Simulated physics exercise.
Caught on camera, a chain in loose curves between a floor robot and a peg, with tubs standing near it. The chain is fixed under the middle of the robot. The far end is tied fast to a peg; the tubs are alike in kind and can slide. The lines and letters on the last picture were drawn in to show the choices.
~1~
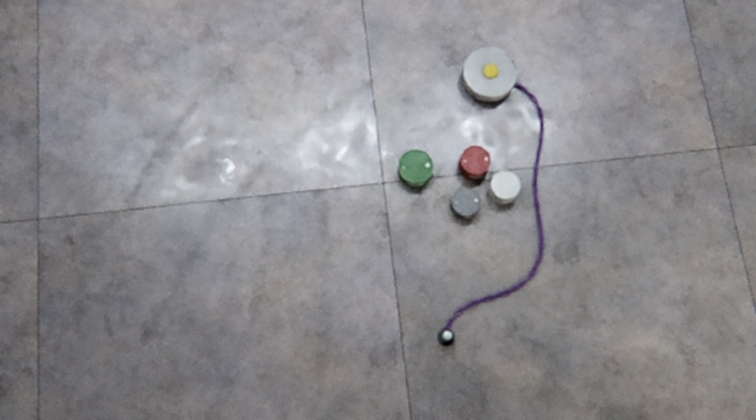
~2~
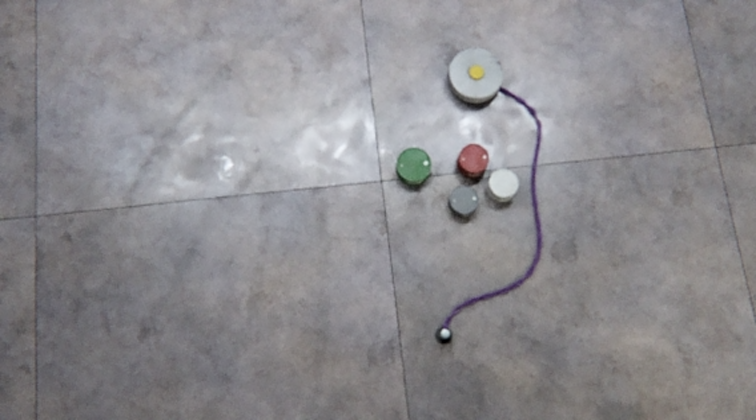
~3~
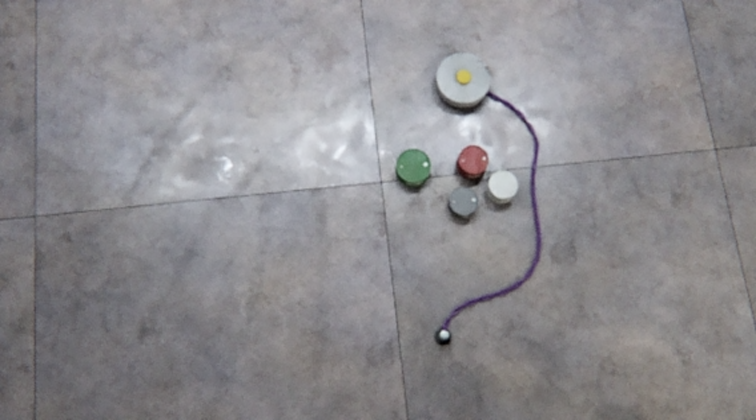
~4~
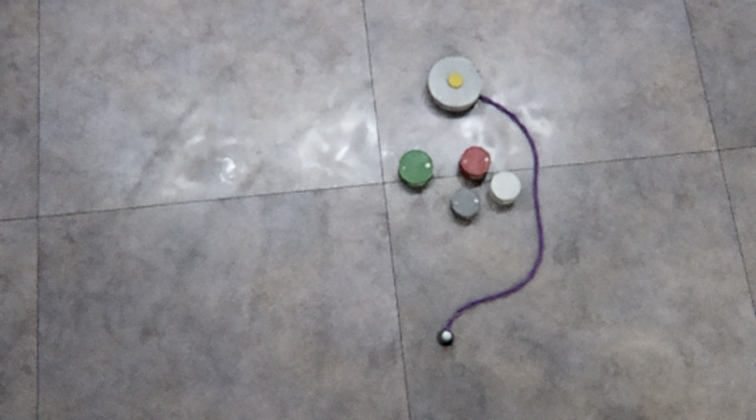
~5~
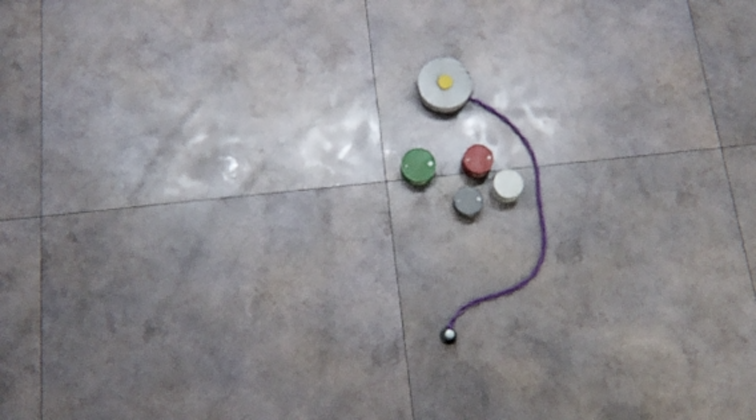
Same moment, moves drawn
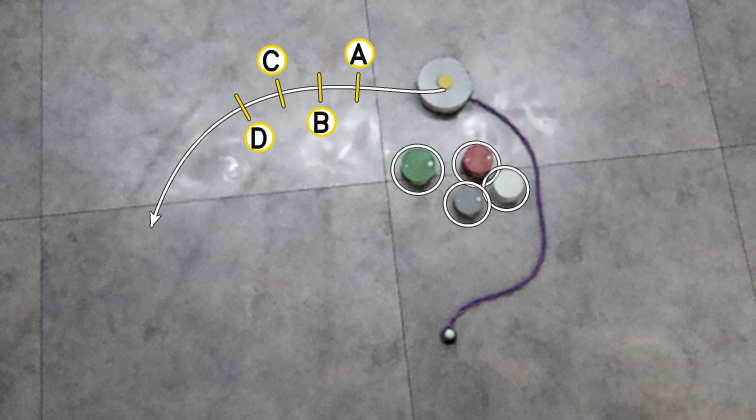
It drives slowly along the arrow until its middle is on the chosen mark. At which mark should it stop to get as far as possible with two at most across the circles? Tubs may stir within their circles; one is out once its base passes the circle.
No farther than A.
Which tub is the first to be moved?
The white tub.
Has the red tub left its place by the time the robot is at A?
No.
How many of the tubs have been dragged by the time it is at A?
One.
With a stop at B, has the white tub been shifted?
By then, yes.
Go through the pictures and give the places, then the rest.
Red tub (475, 163); white tub (504, 187); grey tub (465, 203), in the first frame.
Robot (475, 76); green tub (414, 167), in the second frame.
Robot (463, 81); red tub (473, 163), in the third frame.
Robot (455, 85); grey tub (465, 204), in the fourth frame.
Robot (444, 86); peg (449, 335); red tub (478, 162); white tub (507, 186), in the fifth frame.
On the marked copy, A at (358, 88); B at (320, 88); C at (280, 93); D at (243, 107); the route from (444, 90) via (268, 97) to (152, 226).
With A. Early on, robot (413, 88).
Further on, robot (384, 86).
At the end, robot (357, 84); white tub (492, 187); one over the rings.
As for the rest, B has three over the rings; C has four over the rings; D has four over the rings.
